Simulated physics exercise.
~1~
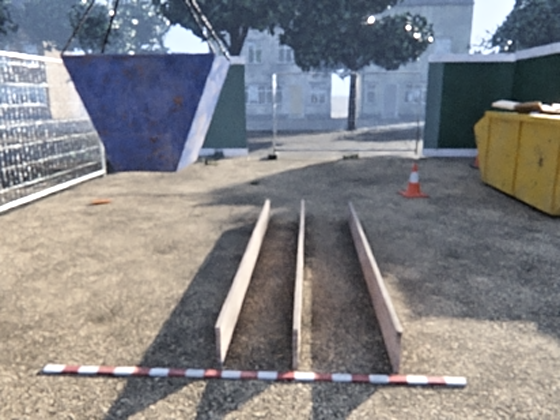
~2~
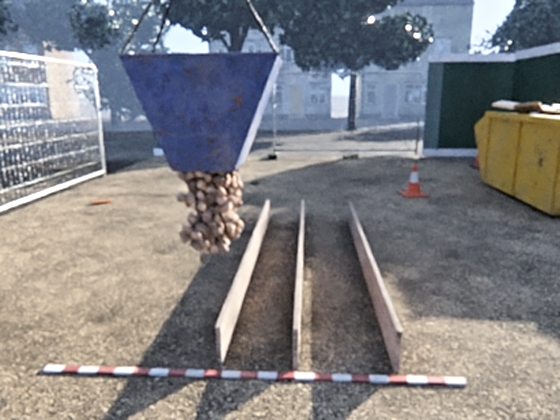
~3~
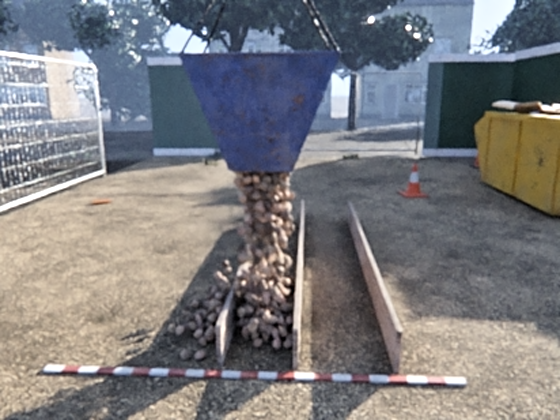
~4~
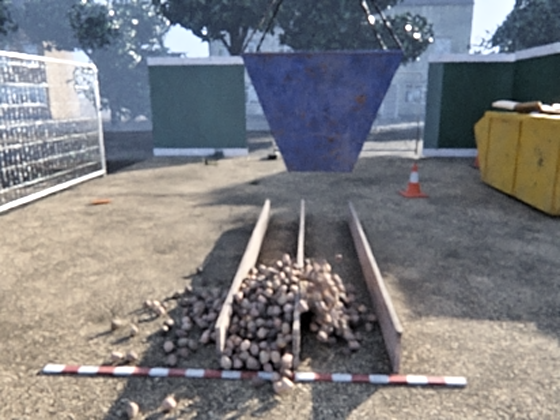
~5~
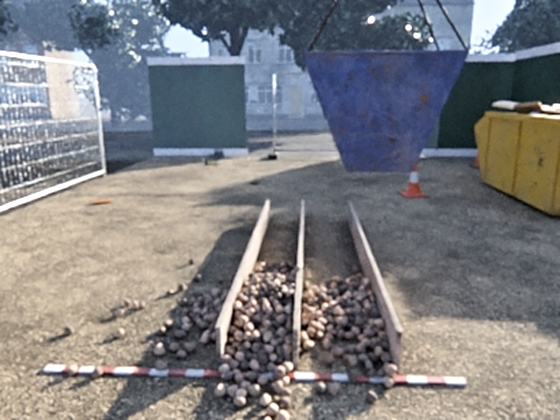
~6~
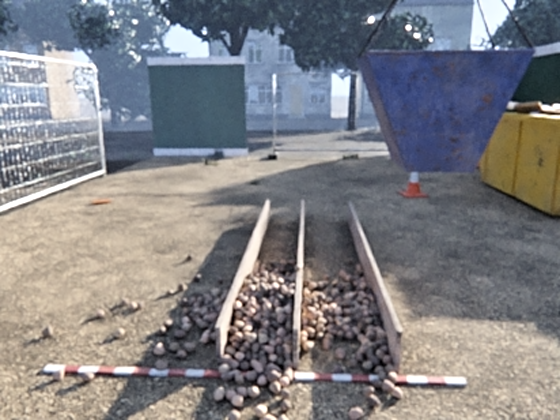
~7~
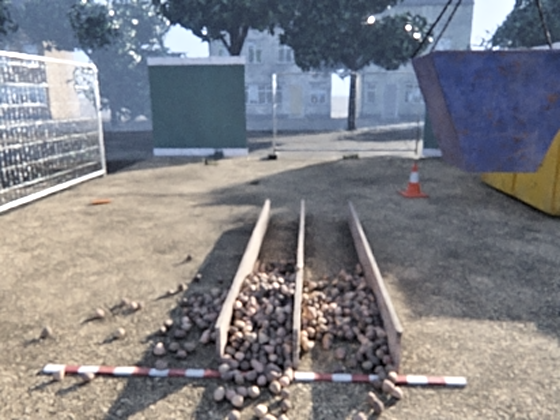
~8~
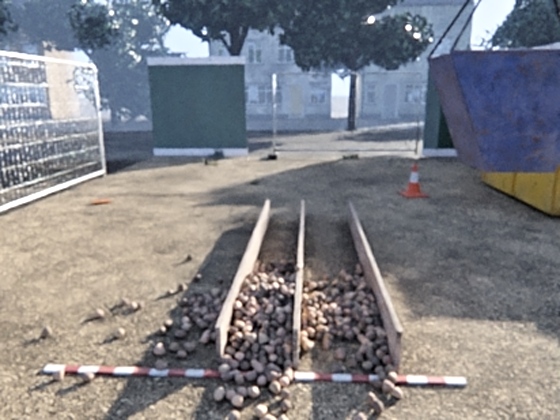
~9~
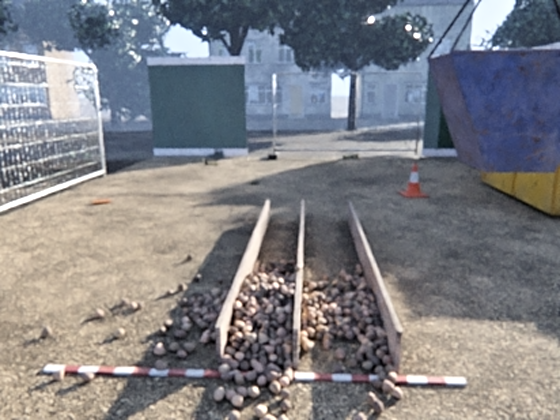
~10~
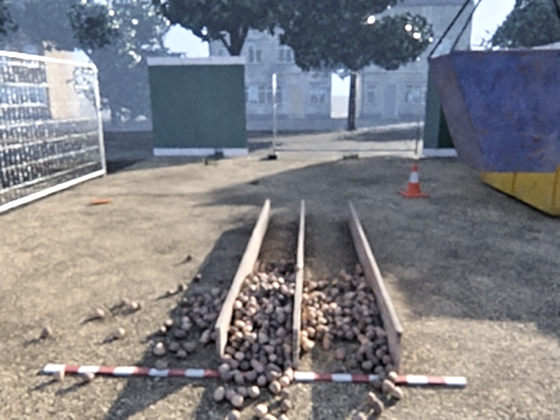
A large blue skip hangs from chains at the upper left of a sunlit gravel yard, seen from a fixed, slightly raised view. Three planks run away from a red and white striped staff, forming two bays, with white fencing to the left and an orange cone and yellow container to the right. The skip moves right, pouring brownish rounded stones from its underside. They pile up mostly in the left bay, some spilling outside it, then spread into the right bay. The empty skip continues right and stops before the yellow container, leaving the stones still, fewer in the right bay.
